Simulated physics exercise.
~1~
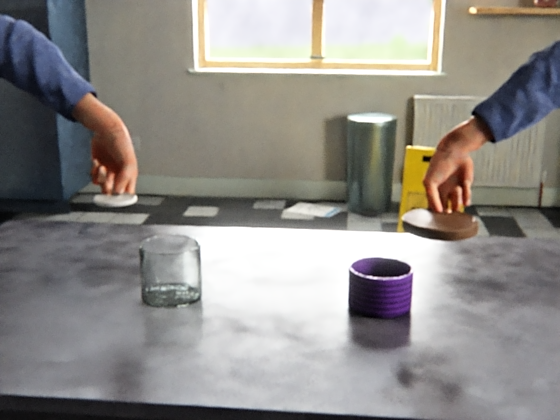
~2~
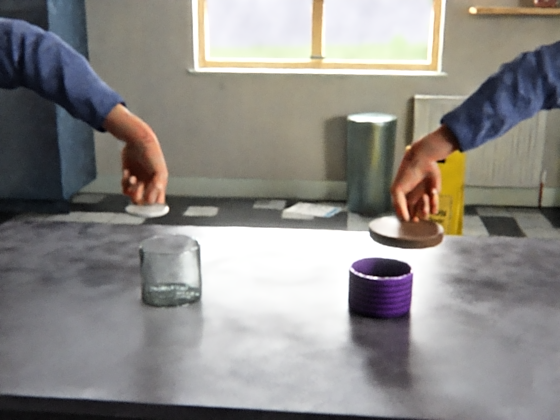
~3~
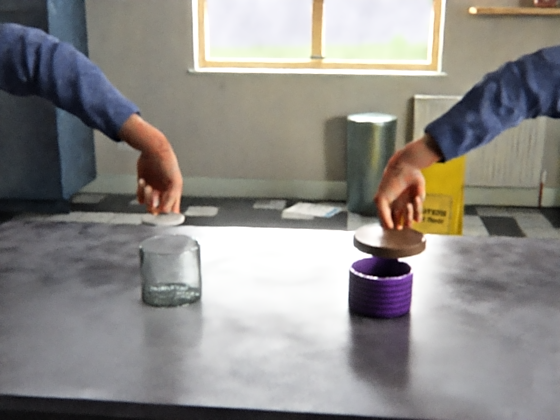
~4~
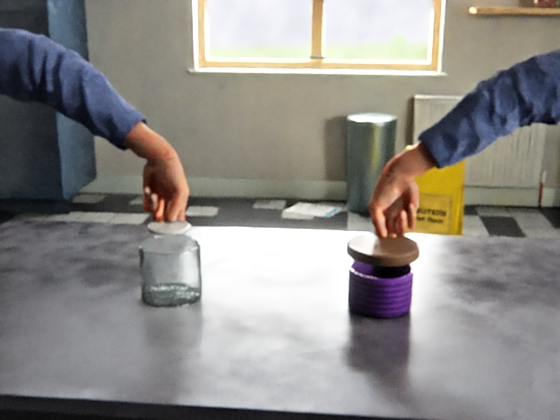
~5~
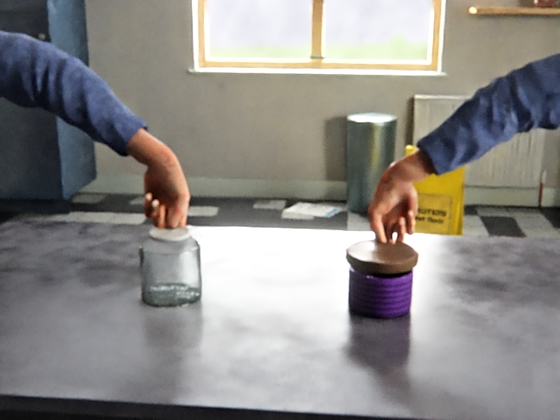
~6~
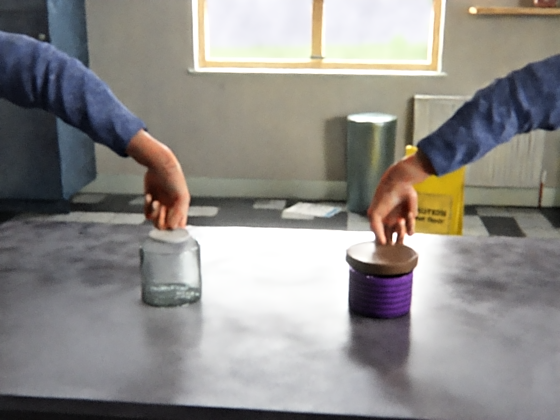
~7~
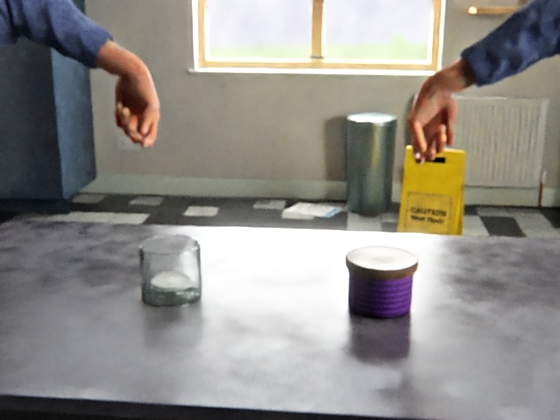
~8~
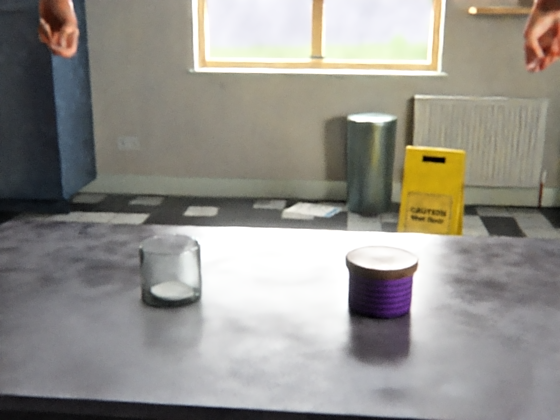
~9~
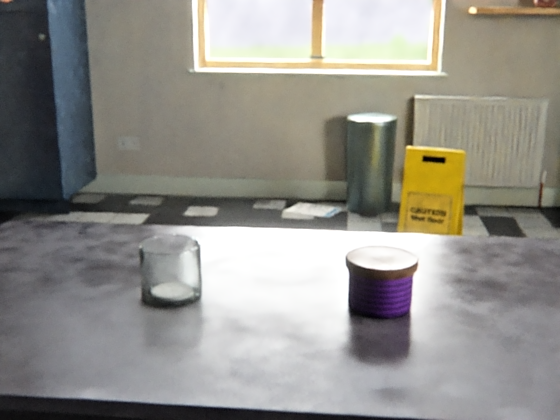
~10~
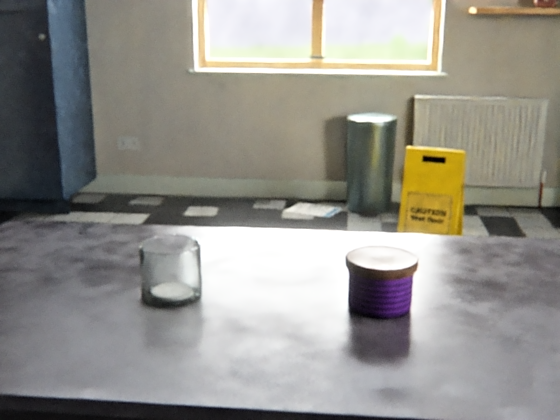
A small white coaster and a wider brown lid, each held by a hand in a blue sleeve, move inward above a grey tabletop, seen from the front by a still camera. Below them stand a clear glass on the left and a ridged purple mug on the right, with a window, a metal bin and a yellow caution sign behind. The hands lower both discs onto the rims, then let go and draw back out of view. The coaster slips past the rim and drops inside the glass. It ends lying at the bottom, while the lid stays covering the mug.
